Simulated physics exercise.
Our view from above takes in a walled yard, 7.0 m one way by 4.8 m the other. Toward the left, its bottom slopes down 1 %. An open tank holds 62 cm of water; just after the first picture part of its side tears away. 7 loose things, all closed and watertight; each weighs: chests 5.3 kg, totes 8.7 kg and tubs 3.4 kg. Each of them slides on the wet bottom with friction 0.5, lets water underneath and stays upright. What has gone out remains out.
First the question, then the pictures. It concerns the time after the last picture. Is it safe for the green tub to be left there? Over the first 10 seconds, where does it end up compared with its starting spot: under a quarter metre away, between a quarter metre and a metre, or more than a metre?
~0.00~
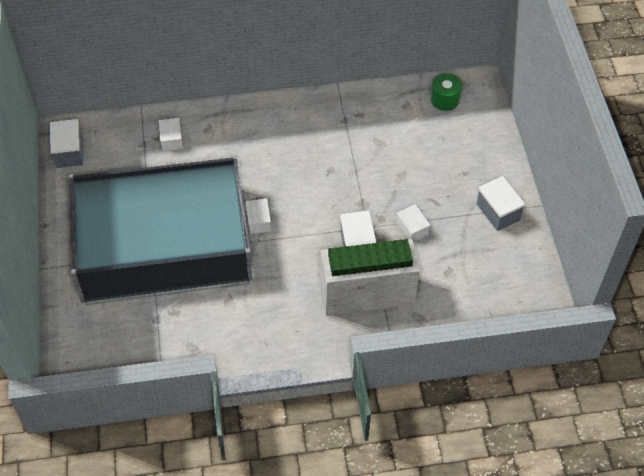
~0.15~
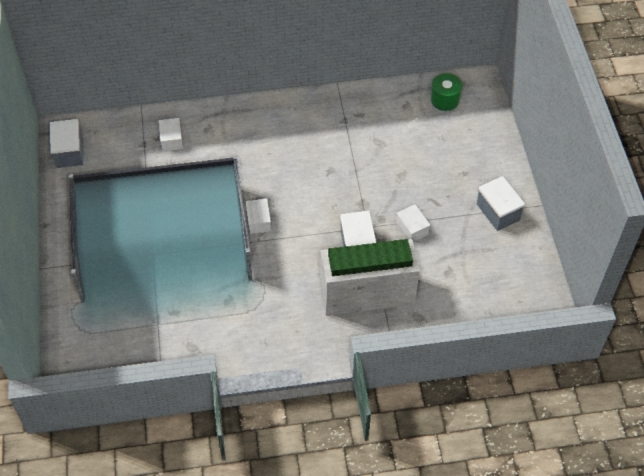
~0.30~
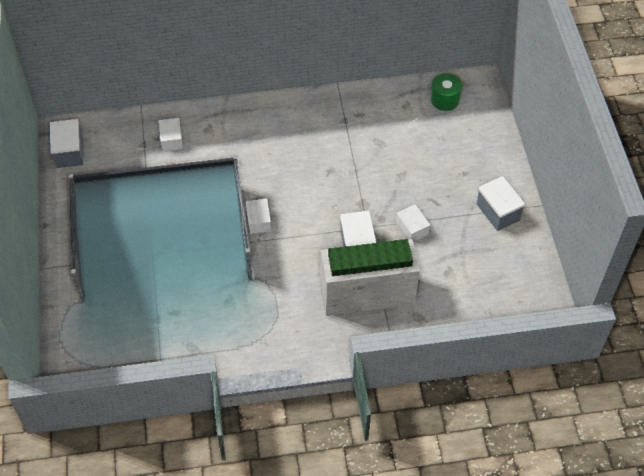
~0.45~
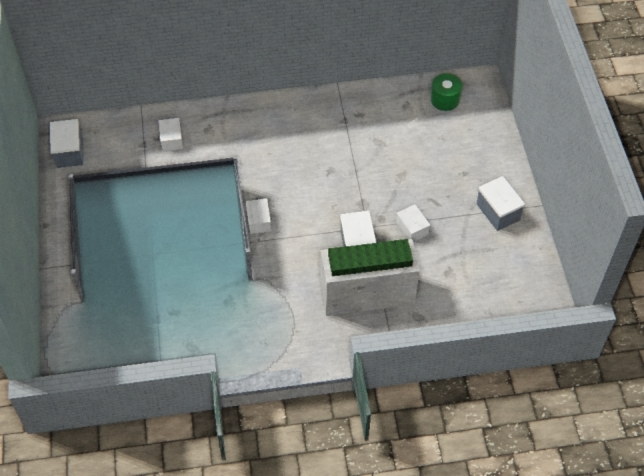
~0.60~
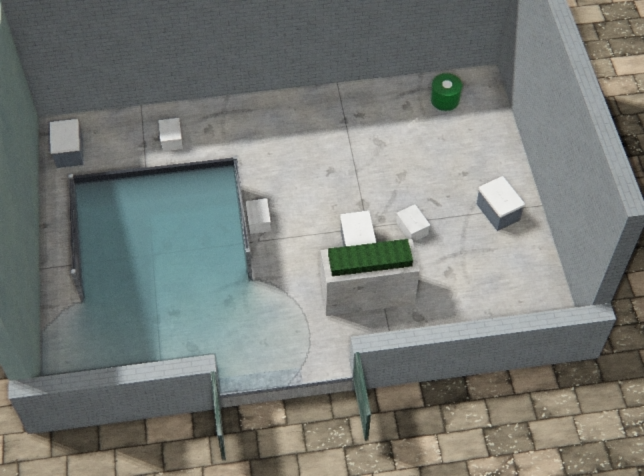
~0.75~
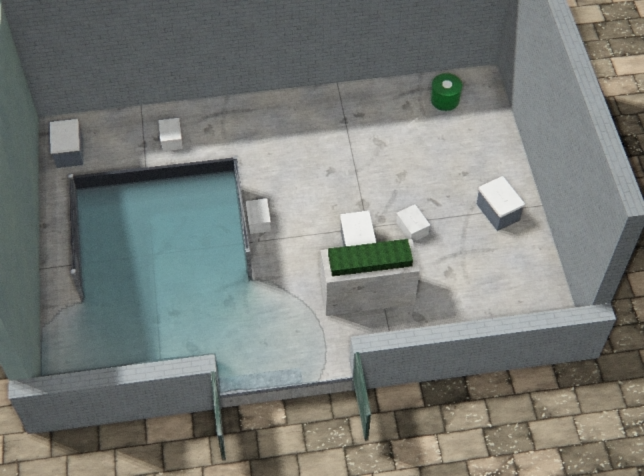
Between a quarter metre and a metre away.
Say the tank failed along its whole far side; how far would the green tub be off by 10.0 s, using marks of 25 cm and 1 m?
In that case the green tub gets carried off.
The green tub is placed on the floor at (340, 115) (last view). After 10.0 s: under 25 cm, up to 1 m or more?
From that spot, it is pushed far off.
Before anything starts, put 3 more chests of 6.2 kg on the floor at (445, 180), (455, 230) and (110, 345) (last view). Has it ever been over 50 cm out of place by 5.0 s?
Taking them in order: Not far enough, not far enough and far enough.
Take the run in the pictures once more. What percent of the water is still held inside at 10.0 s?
62 %.
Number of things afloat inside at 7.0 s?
My tally comes to 1.
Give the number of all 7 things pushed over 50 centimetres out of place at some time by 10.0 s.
The total is 3.
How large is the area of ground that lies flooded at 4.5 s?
Roughly 23 m2 of it is wet.
After 2.0 s the green tub is near (447, 85), 0.0 m from its start, aground; 0 of 7 are out; 0 afloat.
After 4.5 s the green tub is near (447, 85), 0.0 m from its start, aground; 0 of 7 are out; 0 afloat.
After 7.0 s the green tub is near (459, 85), 0.2 m from its start, aground; 0 of 7 are out; 1 afloat.
After 10.0 s the green tub is near (474, 111), 0.6 m from its start, afloat; 0 of 7 are out; 3 afloat.
